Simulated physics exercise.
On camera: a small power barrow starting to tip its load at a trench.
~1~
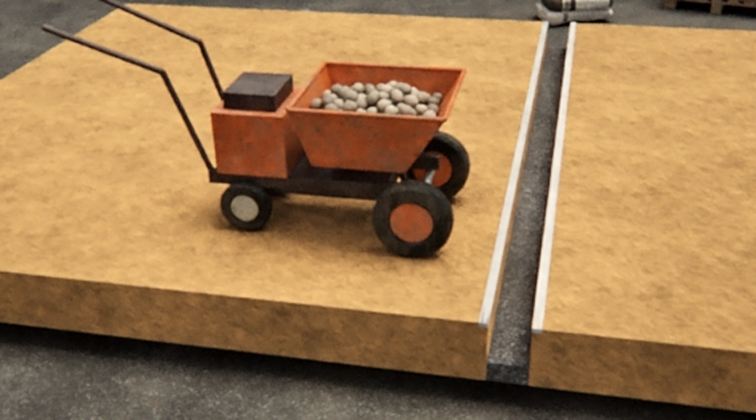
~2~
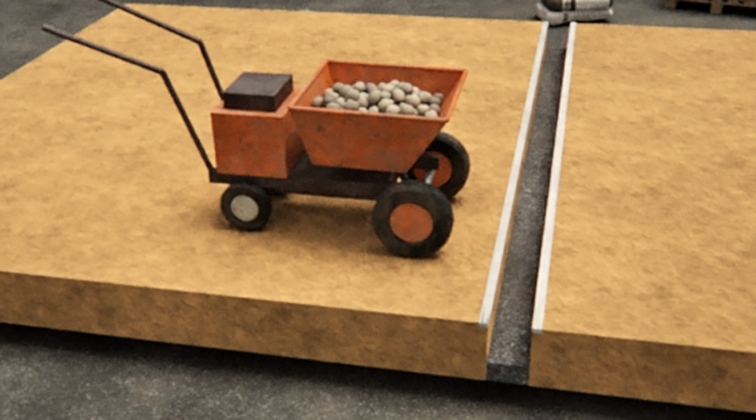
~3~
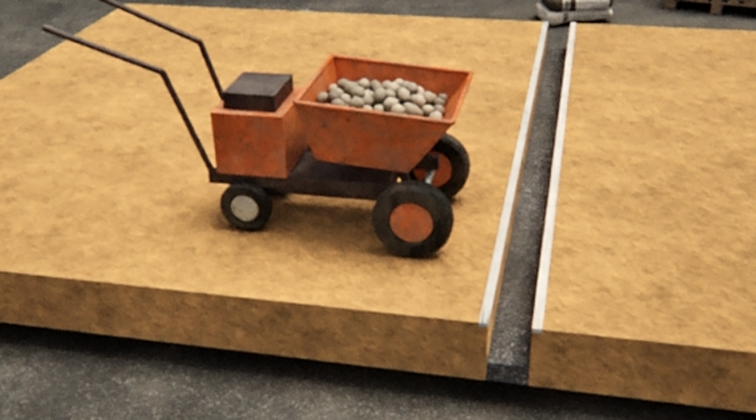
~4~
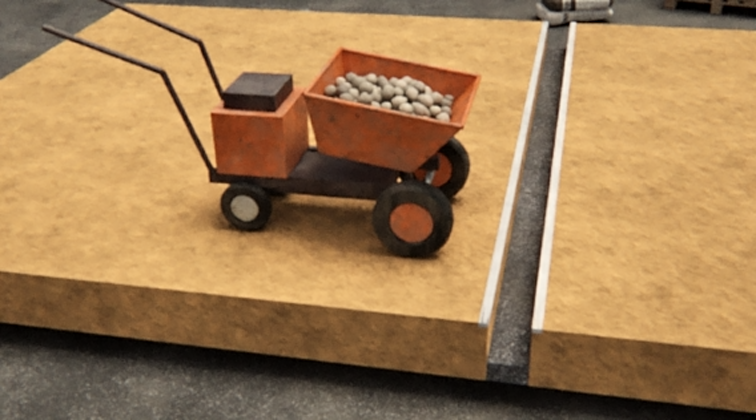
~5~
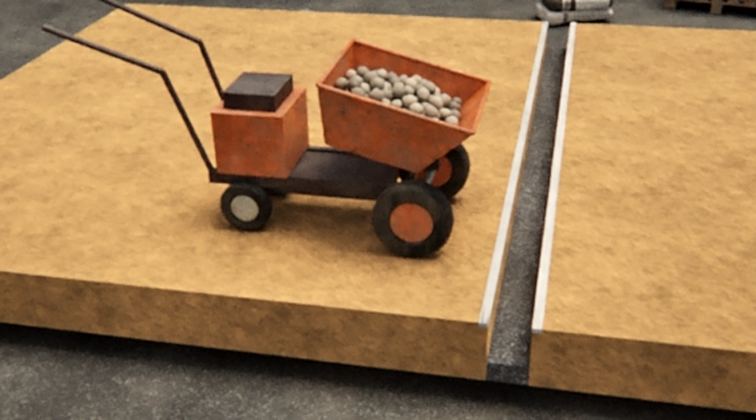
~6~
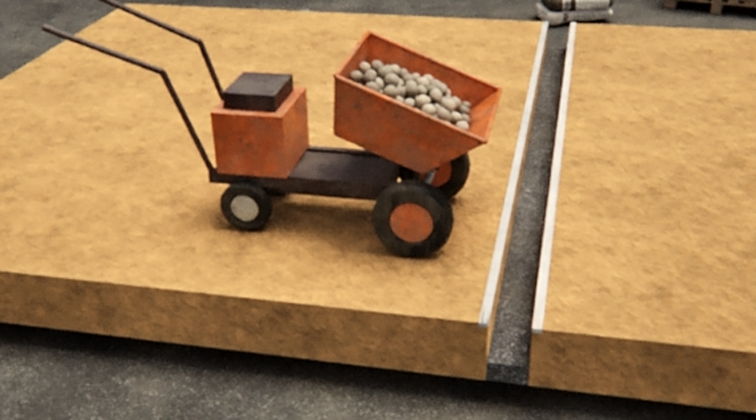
The clip shows an orange power barrow loaded with river pebbles standing on a tan surface left of a narrow trench, as its skip gradually tilts toward the right, the back rising while the pebbles stay inside.
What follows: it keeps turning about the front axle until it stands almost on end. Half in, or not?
In the trench: Less than half.
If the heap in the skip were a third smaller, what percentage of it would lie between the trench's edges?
It comes to 20 per cent or so.
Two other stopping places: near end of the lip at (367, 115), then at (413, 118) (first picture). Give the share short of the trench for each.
Roughly 30 per cent, and 0 per cent.
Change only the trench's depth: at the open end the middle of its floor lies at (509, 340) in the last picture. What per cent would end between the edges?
Roughly 10 in a hundred.
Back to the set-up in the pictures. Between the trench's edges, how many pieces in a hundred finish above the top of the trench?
Near 15 %.
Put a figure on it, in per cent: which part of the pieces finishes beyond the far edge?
Roughly 65 in a hundred.
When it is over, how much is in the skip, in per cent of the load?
About 25 per cent.
Soon after the last picture, skip tipped steeply; all in the skip.
A little later, skip tipped right over; about two thirds in the skip; a stray few in or heaped over the trench; about a quarter beyond it; a stray few falling.
Later still, skip tipped right over; about a quarter in the skip; a small part in or heaped over the trench; about two thirds beyond it.
At rest, skip tipped right over; about a quarter in the skip; a small part in or heaped over the trench; about two thirds beyond it.
